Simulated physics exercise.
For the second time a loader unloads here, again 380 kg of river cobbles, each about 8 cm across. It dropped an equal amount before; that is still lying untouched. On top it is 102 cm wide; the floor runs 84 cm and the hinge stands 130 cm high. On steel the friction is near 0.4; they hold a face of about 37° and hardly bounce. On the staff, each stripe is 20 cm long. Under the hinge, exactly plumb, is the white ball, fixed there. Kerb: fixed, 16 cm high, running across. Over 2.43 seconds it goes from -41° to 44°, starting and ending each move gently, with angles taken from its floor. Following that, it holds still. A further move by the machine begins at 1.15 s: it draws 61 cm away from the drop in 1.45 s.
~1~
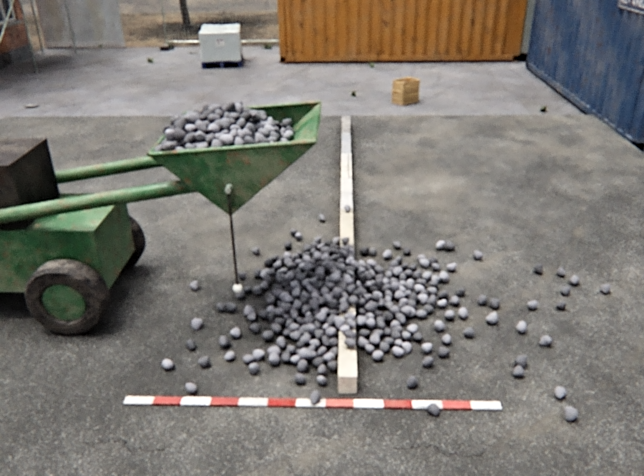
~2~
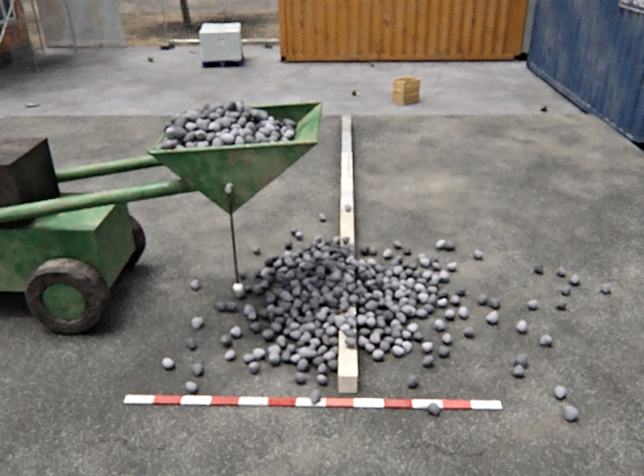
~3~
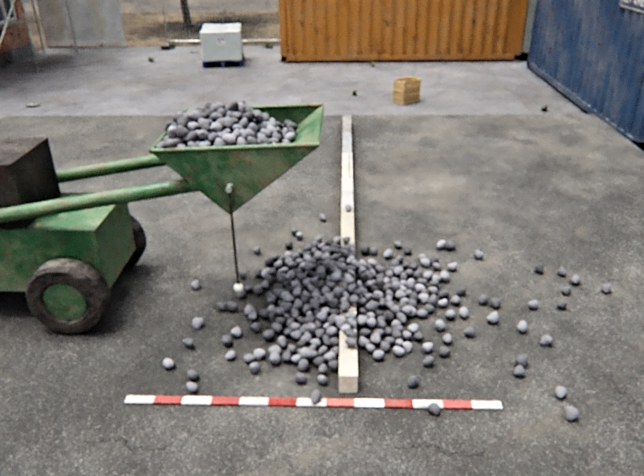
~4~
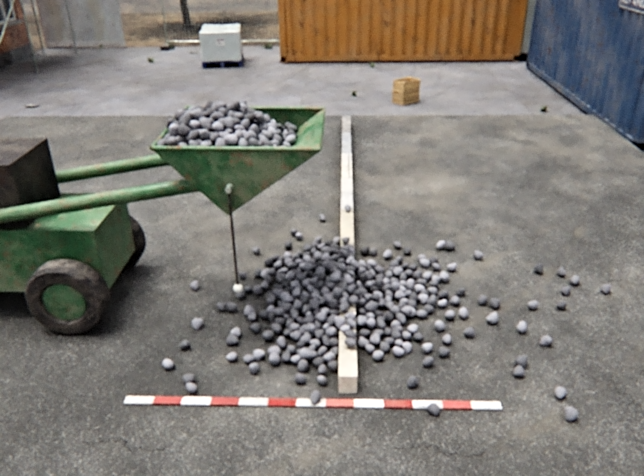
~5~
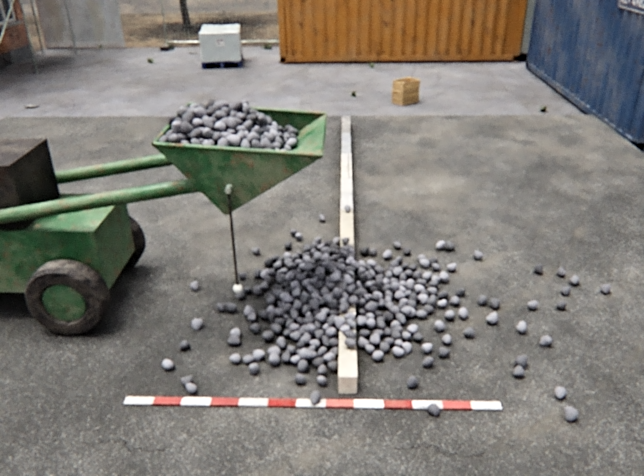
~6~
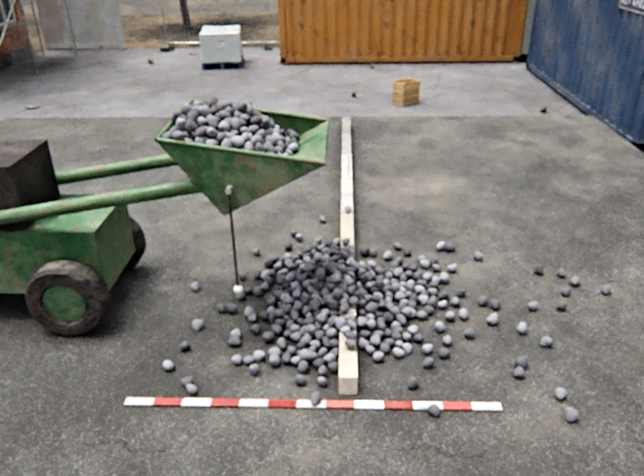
At the start, a green loader on the left holds a raised bucket of grey cobbles near a loose pile spread across a pale kerb. The bucket slowly tilts forward, its right lip dipping slightly, and the stones inside remain heaped. The pile on the ground stays unchanged.
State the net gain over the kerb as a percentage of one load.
10 %.
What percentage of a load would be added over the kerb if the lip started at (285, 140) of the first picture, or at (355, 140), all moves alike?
Roughly 0 and 30 per cent, in that order.
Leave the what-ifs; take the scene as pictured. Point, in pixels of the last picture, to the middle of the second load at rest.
Their middle rests near (286, 289).
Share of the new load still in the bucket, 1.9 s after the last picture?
About 0 per cent is held.
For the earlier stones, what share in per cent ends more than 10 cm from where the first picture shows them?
Estimate: 10 %, roughly.
Then, 1.2 s after the last picture the floor is at 31°; in per cent of one load, 63 in the bucket, 105 on this side of the kerb, 33 over the kerb; the foremost stones are at (561, 294).
Then, 1.9 s after the last picture the floor is at 44°; in per cent of one load, 1 in the bucket, 160 on this side of the kerb, 41 over the kerb; the foremost stones are at (561, 294).
Then, 2.4 s after the last picture the floor is at 44°; in per cent of one load, 0 in the bucket, 159 on this side of the kerb, 42 over the kerb; the foremost stones are at (561, 294).
Then, 5.0 s after the last picture the floor is at 44°; in per cent of one load, 0 in the bucket, 159 on this side of the kerb, 42 over the kerb; the foremost stones are at (561, 294). Net gain over the kerb, 10.
